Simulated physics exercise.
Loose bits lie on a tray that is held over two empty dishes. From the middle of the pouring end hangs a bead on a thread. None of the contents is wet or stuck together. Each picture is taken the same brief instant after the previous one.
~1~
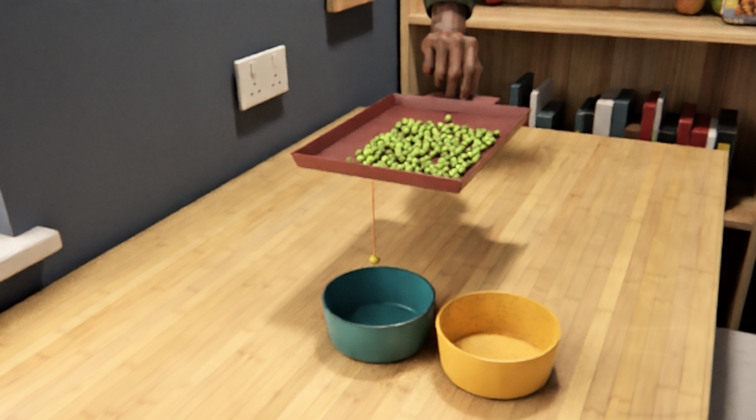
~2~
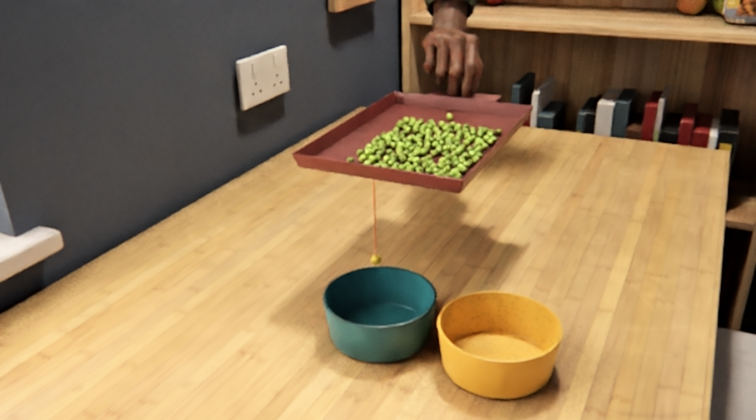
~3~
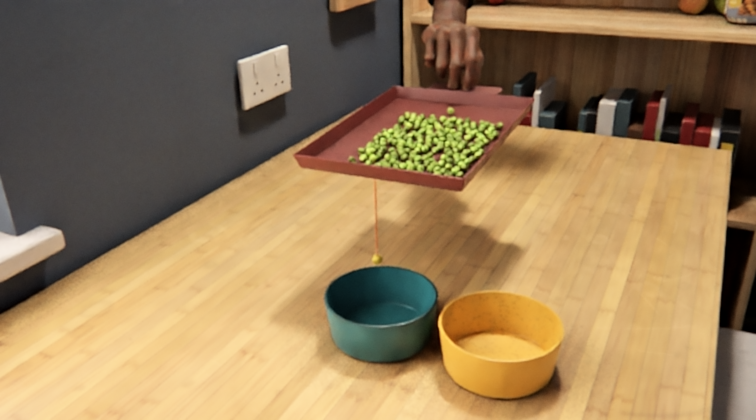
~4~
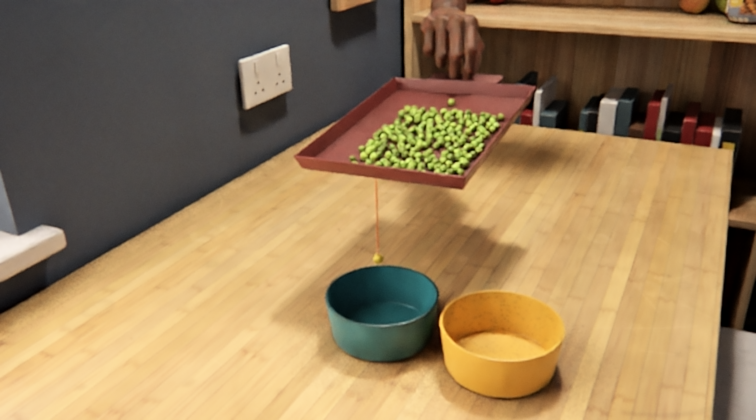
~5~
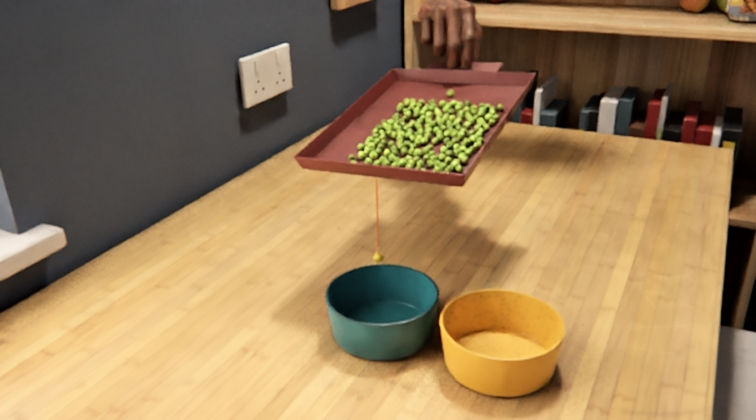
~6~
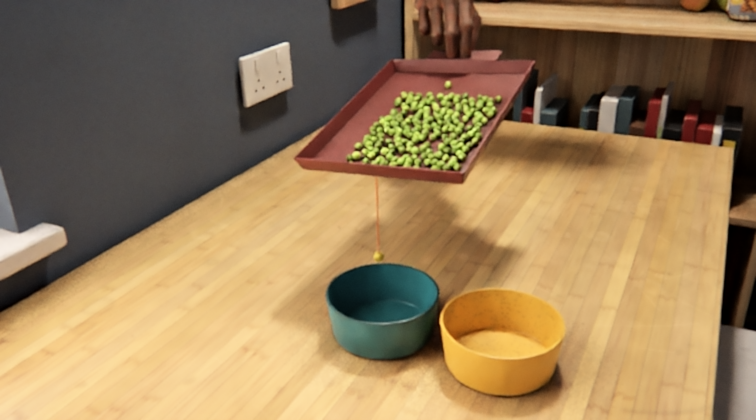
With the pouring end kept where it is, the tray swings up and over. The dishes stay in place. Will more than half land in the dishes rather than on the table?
No, most likely the dishes will collect not even half of it.
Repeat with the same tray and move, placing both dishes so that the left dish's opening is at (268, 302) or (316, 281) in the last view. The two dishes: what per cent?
10 and 90 %.
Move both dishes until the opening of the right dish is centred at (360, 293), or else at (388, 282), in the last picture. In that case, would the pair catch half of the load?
First try: A majority; second try: A majority.
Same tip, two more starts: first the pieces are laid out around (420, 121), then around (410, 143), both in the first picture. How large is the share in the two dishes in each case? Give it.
The first start yields 10 per cent, the second 10 per cent.
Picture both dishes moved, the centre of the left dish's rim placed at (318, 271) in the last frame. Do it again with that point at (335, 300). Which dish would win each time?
Trial one goes to the left of the two, trial two to the left of the two.
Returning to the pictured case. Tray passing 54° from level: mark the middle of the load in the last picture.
I'd put it at about (361, 146).
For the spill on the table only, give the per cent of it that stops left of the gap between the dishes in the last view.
Roughly 100 in a hundred.
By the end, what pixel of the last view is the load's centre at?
It settles centred around (292, 311).
Shortly afterwards, tray tipped steeply; the whole lot on the tray.
Next, tray tipped right over; a little on the tray; near a quarter in the left dish; near two thirds outside both; a little in the air.
Some moments later, tray tipped past a quarter turn; near a quarter in the left dish; the bulk outside both.
In the end, tray tipped past a quarter turn; none at all in the right dish; near a quarter in the left dish; the bulk outside both.
